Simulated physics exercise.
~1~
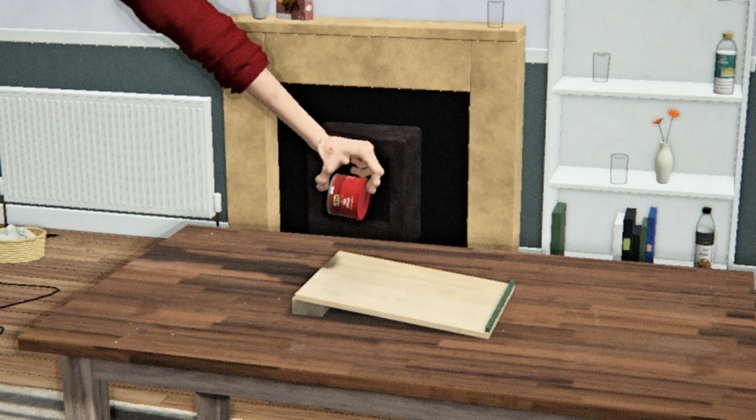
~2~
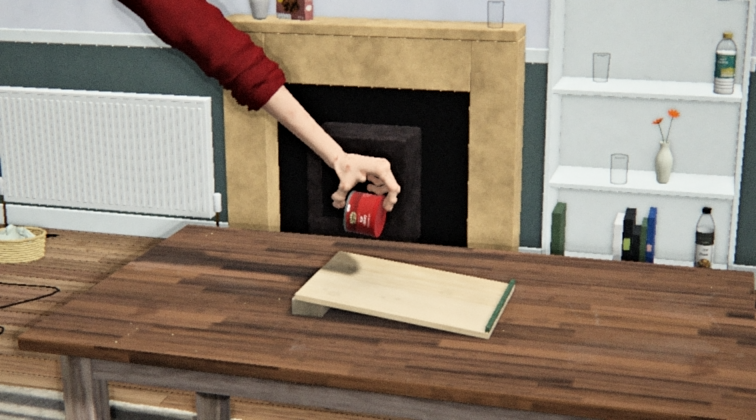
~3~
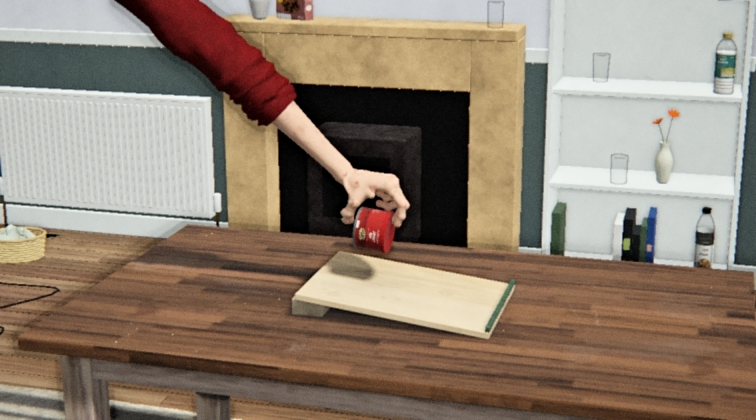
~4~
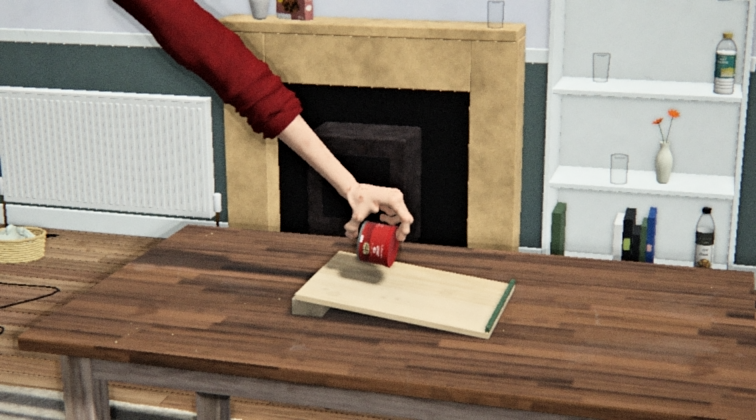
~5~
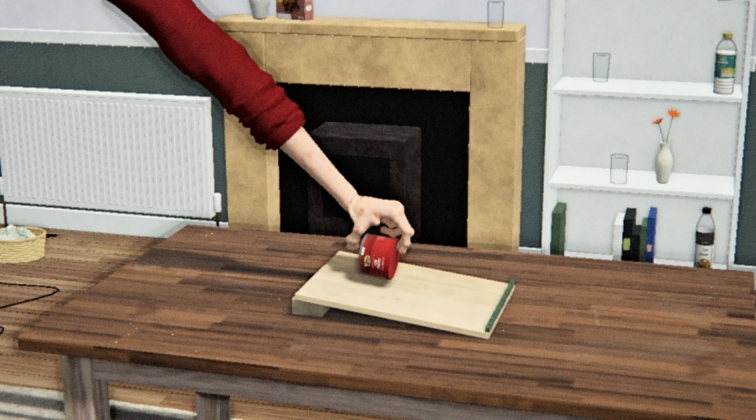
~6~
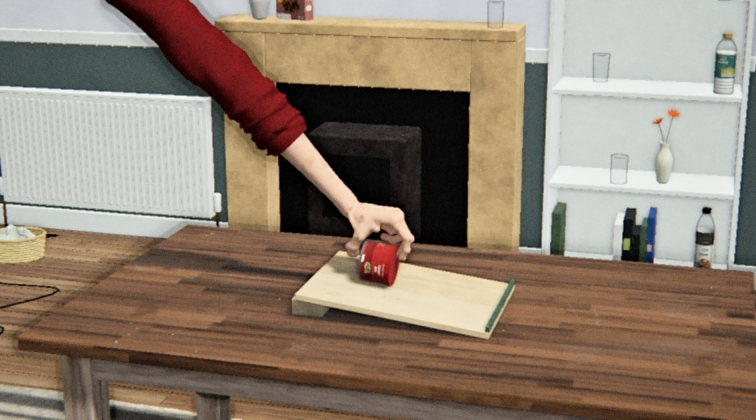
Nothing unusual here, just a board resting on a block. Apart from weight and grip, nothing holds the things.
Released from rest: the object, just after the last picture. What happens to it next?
Next, it stays put on the board.
Then, 0.20 s later than the last frame, all is still.
Then, 0.40 s later than the last frame, red tub resting near (380, 263).
When it is over, it is as before. End places, in pixels of the last picture, red tub near (380, 263). The red tub remains at rest.
